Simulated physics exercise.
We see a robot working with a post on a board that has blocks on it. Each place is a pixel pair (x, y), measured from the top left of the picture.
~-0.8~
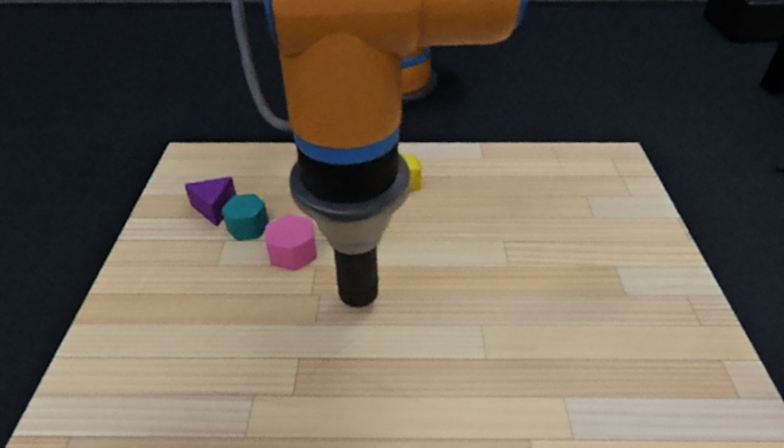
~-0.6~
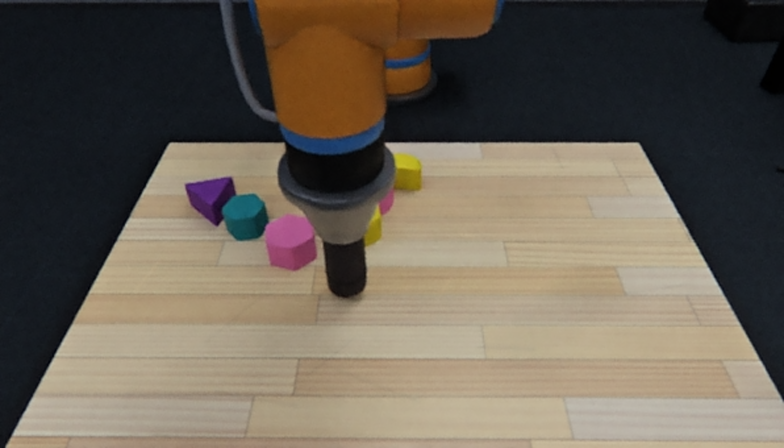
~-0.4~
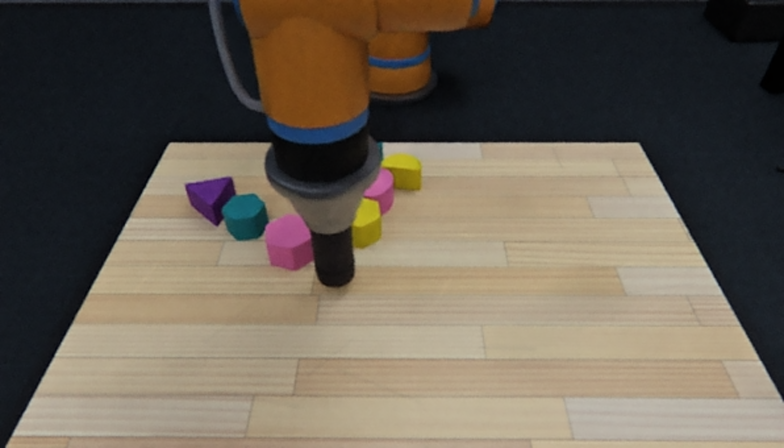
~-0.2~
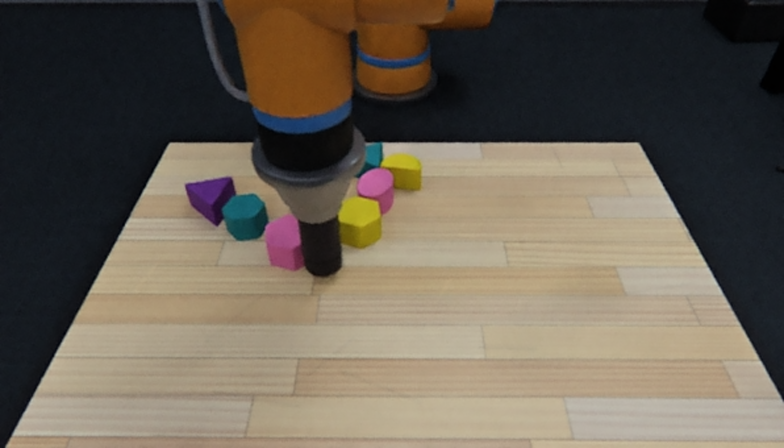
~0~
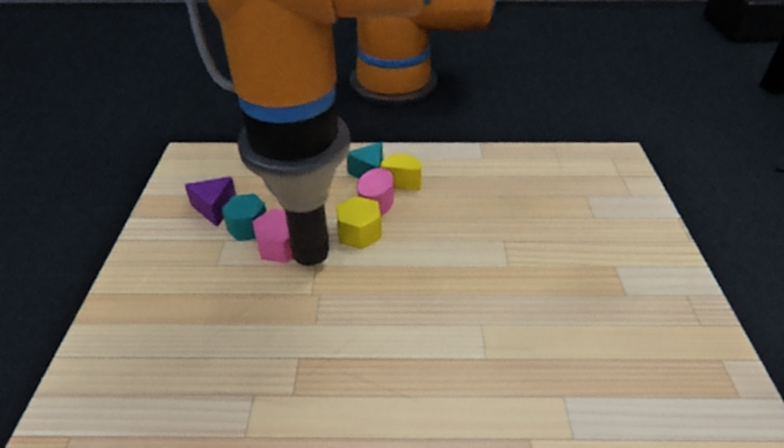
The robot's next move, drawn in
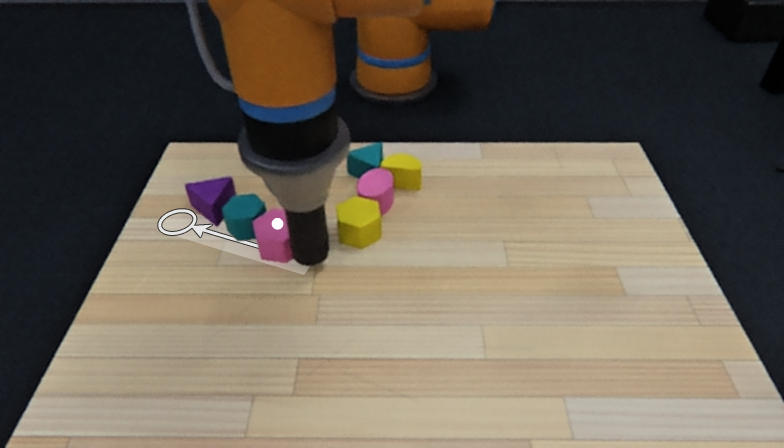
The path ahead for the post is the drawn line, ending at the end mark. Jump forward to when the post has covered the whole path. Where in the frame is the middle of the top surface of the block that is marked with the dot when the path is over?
It should be at (156, 180) by then.
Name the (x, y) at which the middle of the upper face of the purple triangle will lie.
I predict (162, 140).
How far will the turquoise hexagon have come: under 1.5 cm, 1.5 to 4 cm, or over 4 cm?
Long: Over 4 cm.
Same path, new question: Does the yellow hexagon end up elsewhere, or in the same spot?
My prediction: It remains in place.
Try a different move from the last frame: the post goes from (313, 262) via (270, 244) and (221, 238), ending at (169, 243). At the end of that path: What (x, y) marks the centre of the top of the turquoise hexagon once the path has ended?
Most likely (166, 171).
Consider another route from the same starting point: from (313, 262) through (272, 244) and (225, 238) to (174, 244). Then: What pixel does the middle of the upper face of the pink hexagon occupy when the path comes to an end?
Its top centre lands on (168, 197).
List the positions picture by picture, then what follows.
Tip of the post (359, 293), middles of tops, purple triangle (209, 188), turquoise hexagon (243, 206), pink hexagon (289, 230), yellow hexagon hidden, in the first picture.
Post (348, 284), nothing pushed, in the second picture.
Post (336, 274), nothing pushed, in the third picture.
Post (324, 264), nothing pushed, in the fourth picture.
Post (311, 254), purple triangle (209, 188), turquoise hexagon (243, 206), pink hexagon (278, 224), yellow hexagon (358, 211), in the fifth picture.
The line goes from (313, 262) directly to (177, 222); the dot is on the pink hexagon.
On the path given first. One third of the way, post (263, 240); purple triangle (192, 177), turned 30° clockwise; turquoise hexagon (208, 192), turned 20° clockwise; pink hexagon (231, 210).
Two thirds of the way, post (217, 226); purple triangle (171, 158), turned 40° clockwise; turquoise hexagon (179, 174), turned 35° clockwise; pink hexagon (190, 195), turned 10° clockwise.
At the end, post (174, 213); purple triangle (162, 140), turned 60° clockwise; turquoise hexagon (159, 157), turned 55° clockwise; pink hexagon (156, 180), turned 30° clockwise; yellow hexagon unmoved.
